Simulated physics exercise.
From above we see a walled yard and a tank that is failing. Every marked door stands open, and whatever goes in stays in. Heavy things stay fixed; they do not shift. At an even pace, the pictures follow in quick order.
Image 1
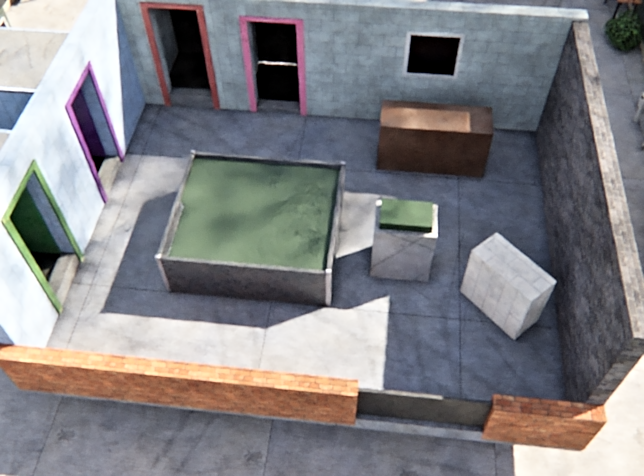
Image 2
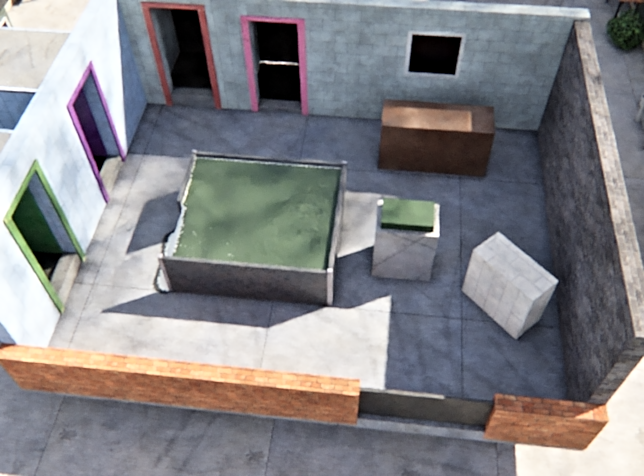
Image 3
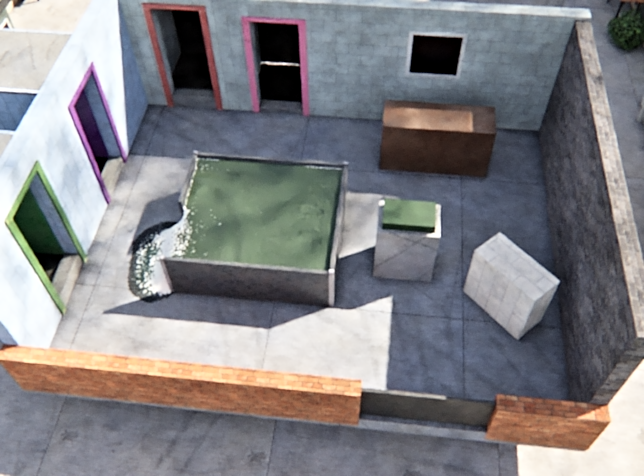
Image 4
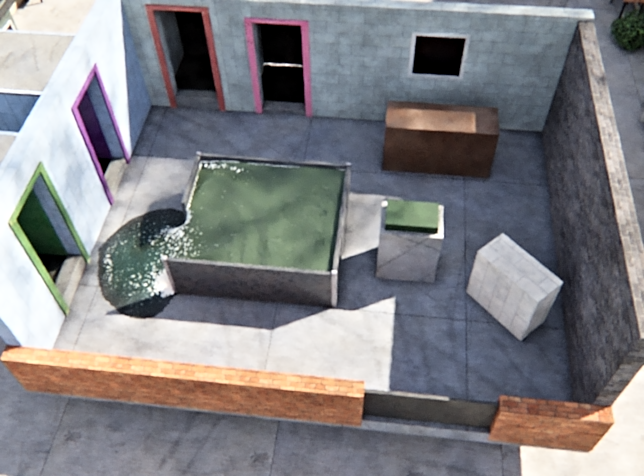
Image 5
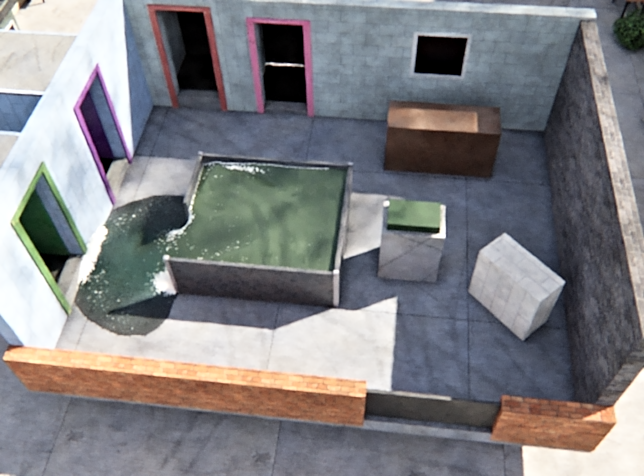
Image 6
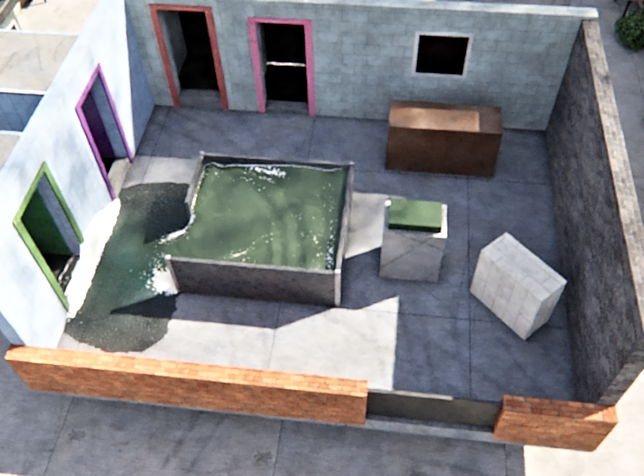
Green water sits still in a raised rectangular tank in a walled yard, then breaks out through a gap on the tank's left side. It pours onto the paving in a foaming, widening dark pool, spreading left to the wall with the green-framed and purple-framed doorways, while the blocks on the right stay put.
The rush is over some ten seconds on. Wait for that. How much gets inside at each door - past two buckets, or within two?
In the end the purple door keeps inside the allowance there, the green door exceeds the allowance there, the red door keeps inside the allowance there, the pink door keeps inside the allowance there.
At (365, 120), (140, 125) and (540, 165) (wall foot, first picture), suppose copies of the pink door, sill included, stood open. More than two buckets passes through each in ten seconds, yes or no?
Taking them as listed, the first doesn't reach the limit, the second gets past the limit and the third doesn't reach the limit.
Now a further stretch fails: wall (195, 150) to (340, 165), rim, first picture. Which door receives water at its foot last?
It's the green-painted one that comes last.
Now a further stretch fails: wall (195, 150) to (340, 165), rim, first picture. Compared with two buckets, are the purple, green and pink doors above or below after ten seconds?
Going door by door: The purple one stays safe, the green one stays safe, and the pink one gets too much.
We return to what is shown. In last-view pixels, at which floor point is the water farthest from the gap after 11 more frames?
Somewhere near (155, 106).
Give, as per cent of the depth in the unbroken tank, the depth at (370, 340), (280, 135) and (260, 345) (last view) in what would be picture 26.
I'd say around 6 per cent, then 12 per cent, then 6 per cent.
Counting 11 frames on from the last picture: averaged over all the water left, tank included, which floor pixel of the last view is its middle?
At about (215, 249).
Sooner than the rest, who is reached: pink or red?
If you ask me, it's the door marked red.
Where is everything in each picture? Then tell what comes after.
The tank at (256, 211) is whole and still, in the first frame.
The front is at (166, 291), out from the gap at (178, 249), in the second frame.
Water pours out at (180, 252) and has run to (148, 234), in the third frame.
The front is at (110, 242), out from the gap at (183, 254), in the fourth frame.
The front is at (109, 217), out from the gap at (185, 254), in the fifth frame.
The front is at (66, 325), out from the gap at (187, 253), in the sixth frame.
A moment on, water covers 15 % of the floor; the purple door wet at the sill, nothing in, the green door over two buckets in, the red door not reached, the pink door not reached.
Next, water covers 30 % of the floor; the purple door wet at the sill, nothing in, the green door far over two buckets in, the red door wet at the sill, nothing in, the pink door not reached.
Then, water covers 55 % of the floor; the purple door wet at the sill, nothing in, the green door far over two buckets in, the red door wet at the sill, nothing in, the pink door wet at the sill, nothing in.
Later, water covers 90 % of the floor; the purple door wet at the sill, nothing in, the green door far over two buckets in, the red door wet at the sill, nothing in, the pink door wet at the sill, nothing in.
In the end, water covers 100 % of the floor; the purple door wet at the sill, nothing in, the green door far over two buckets in, the red door wet at the sill, nothing in, the pink door wet at the sill, nothing in.
